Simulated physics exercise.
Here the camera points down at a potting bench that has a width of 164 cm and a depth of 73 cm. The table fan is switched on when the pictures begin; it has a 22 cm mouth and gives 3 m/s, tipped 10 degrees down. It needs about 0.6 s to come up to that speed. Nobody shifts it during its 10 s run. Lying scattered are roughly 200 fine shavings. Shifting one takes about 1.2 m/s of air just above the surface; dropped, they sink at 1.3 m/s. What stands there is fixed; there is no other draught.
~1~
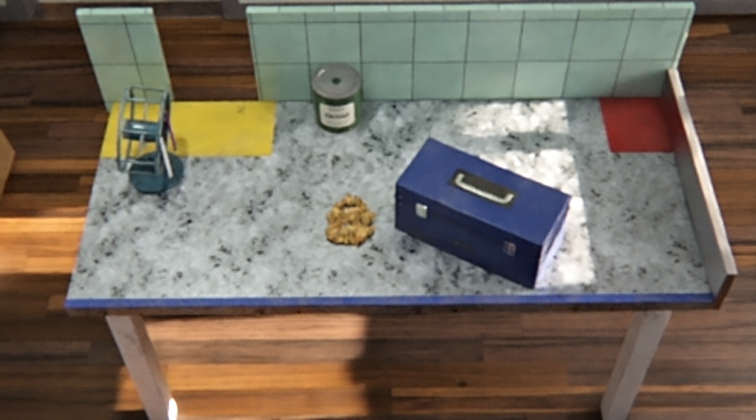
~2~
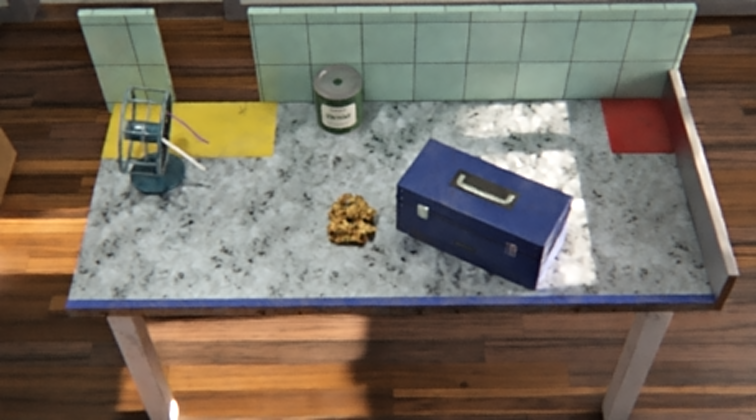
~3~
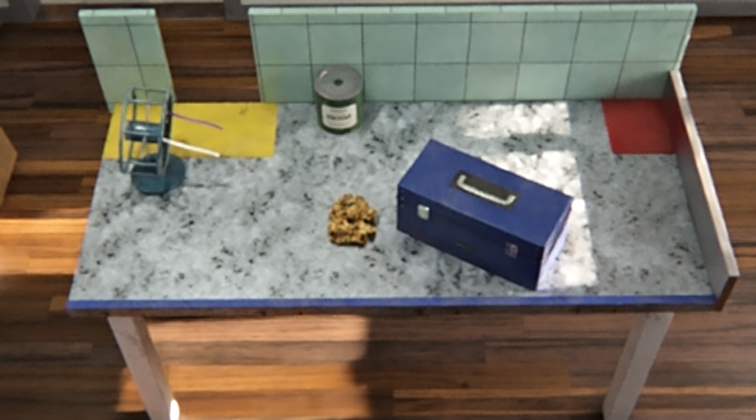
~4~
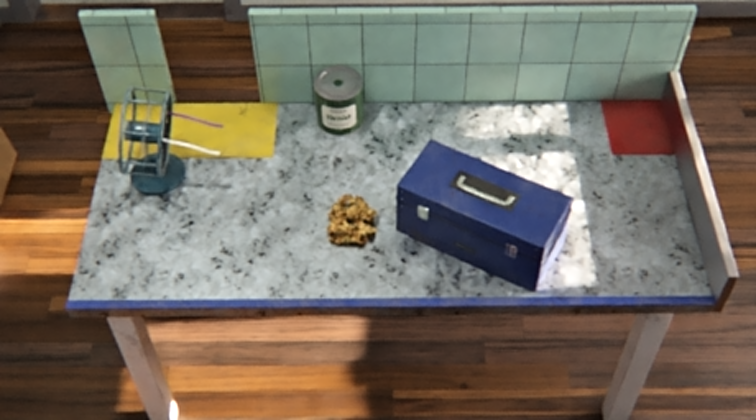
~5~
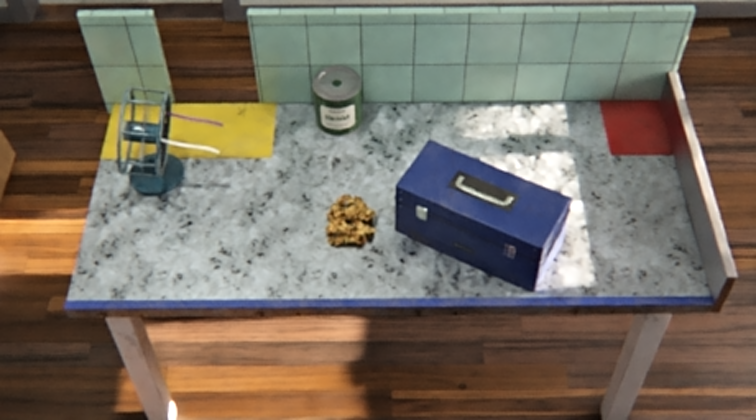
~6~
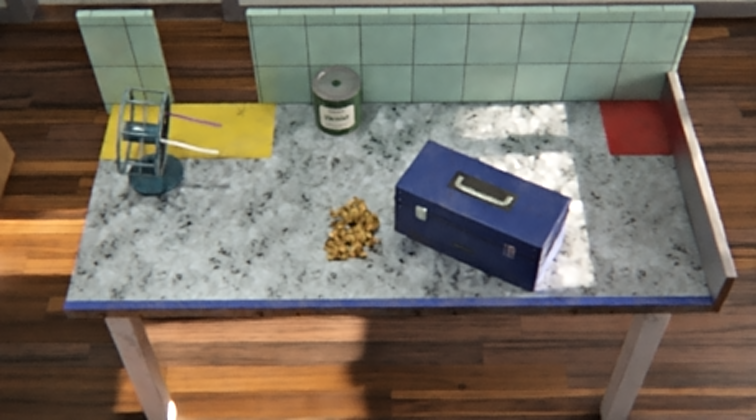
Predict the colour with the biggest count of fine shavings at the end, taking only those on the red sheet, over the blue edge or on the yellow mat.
I would say blue ends with the biggest count.
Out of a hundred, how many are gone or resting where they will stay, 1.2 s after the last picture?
Roughly 90 per cent of them.
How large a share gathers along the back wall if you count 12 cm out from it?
Near 0 %.
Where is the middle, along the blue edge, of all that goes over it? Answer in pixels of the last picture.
Near (414, 307).
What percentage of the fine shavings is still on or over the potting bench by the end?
About 2 % of them are still there at the end.
Then, 1.2 s after the last picture, 8 % are on the move or not yet settled, 0 % are on the yellow mat, 95 % over the blue edge and 0 % on the red sheet.
Then, 2.4 s after the last picture, 3 % are on the move or not yet settled, 0 % are on the yellow mat, 96 % over the blue edge and 0 % on the red sheet.
Then, 4.7 s after the last picture, 2 % are on the move or not yet settled, 0 % are on the yellow mat, 96 % over the blue edge and 0 % on the red sheet.
Then, 9.2 s after the last picture, at the end, 0 % are on the yellow mat, 98 % over the blue edge and 0 % on the red sheet.
